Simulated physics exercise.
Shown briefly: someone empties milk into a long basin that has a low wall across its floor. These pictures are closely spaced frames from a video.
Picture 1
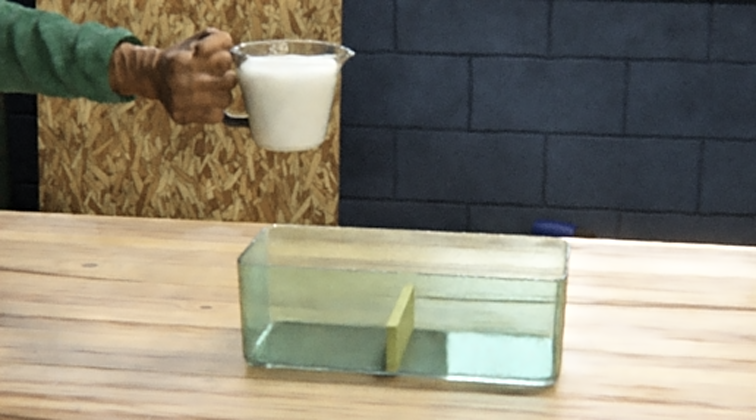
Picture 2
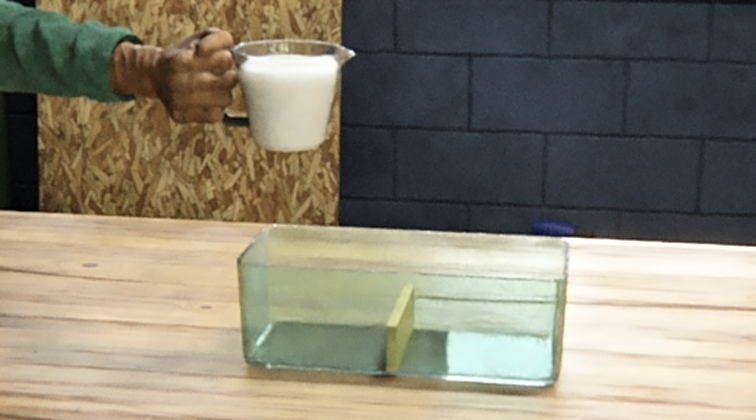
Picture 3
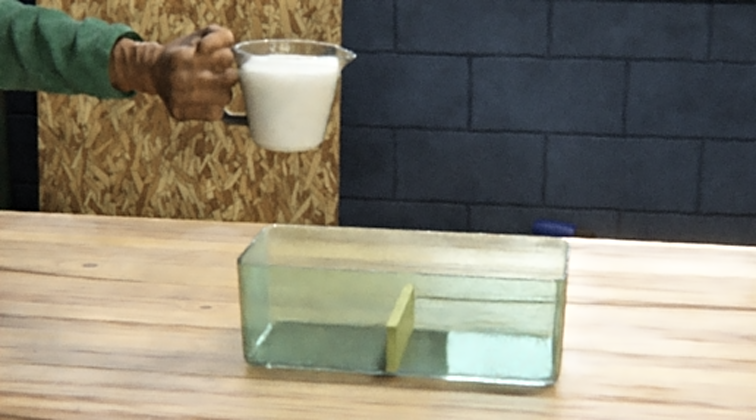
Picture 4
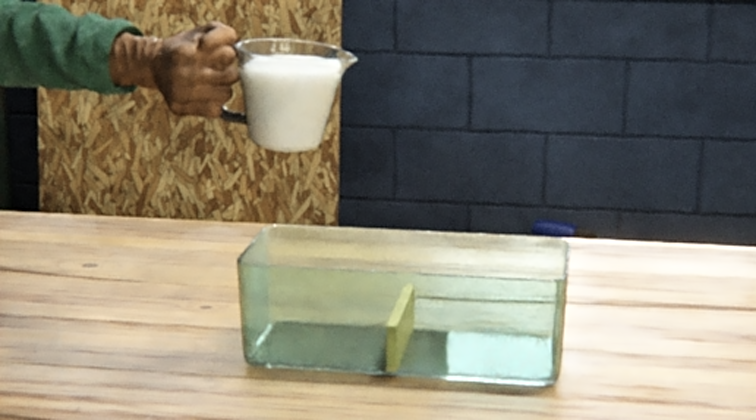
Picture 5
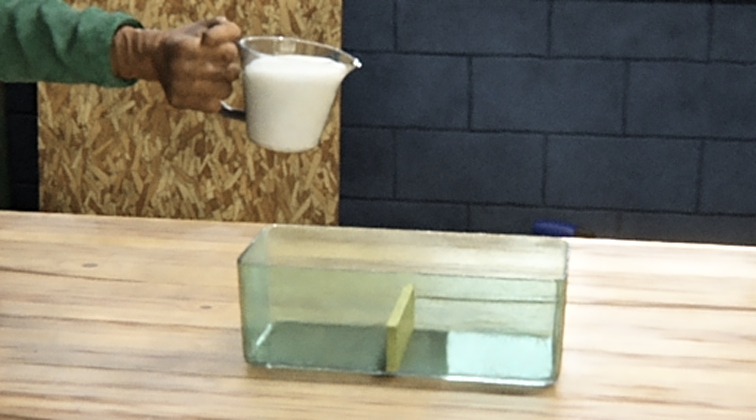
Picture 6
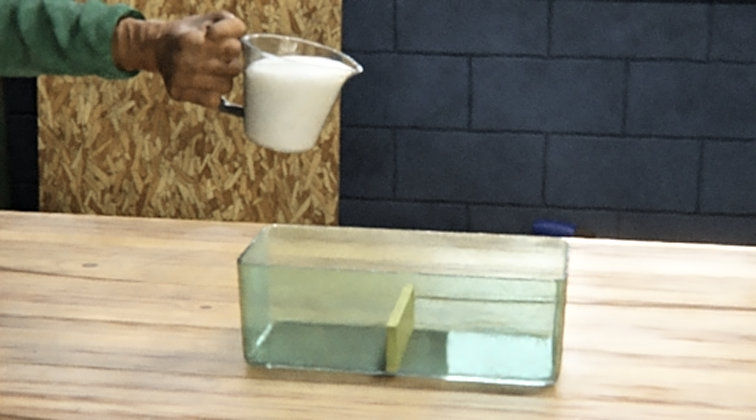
Glass jug of milk held by a green-sleeved hand, slowly tilting to the right above a long clear basin with a low dividing wall.
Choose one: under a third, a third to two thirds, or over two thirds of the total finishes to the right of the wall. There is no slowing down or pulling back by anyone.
Over two thirds finishes to the right of the wall.
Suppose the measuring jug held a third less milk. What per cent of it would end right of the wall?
Estimate: Around 65 per cent.
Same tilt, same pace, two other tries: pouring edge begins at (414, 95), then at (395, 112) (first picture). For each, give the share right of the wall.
Around 100 percent first, around 95 percent second.
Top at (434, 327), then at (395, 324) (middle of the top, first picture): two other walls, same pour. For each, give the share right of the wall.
About 30 per cent on the first try, and 80 per cent on the second.
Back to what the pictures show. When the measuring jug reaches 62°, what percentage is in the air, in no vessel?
That works out near 20 percent.
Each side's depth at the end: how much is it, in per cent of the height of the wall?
The left reaches some 10 %, the right about 30 %.
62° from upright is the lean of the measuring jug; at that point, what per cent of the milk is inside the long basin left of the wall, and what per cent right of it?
About 0 % left and about 10 % right.
A moment on, the measuring jug is tipped part way and 66 per cent is still to pour, 1 is left of the wall and 11 right of it.
Next, the measuring jug is tipped on its side and 12 per cent is still to pour, 5 is left of the wall and 67 right of it.
Then the measuring jug is tipped right over and 0 per cent is still to pour, 23 is left of the wall and 76 right of it.
Later the measuring jug is tipped right over and 0 per cent is still to pour, 23 is left of the wall and 76 right of it.
At rest 23 per cent lies left of the wall, 76 right of it and 1 outside.
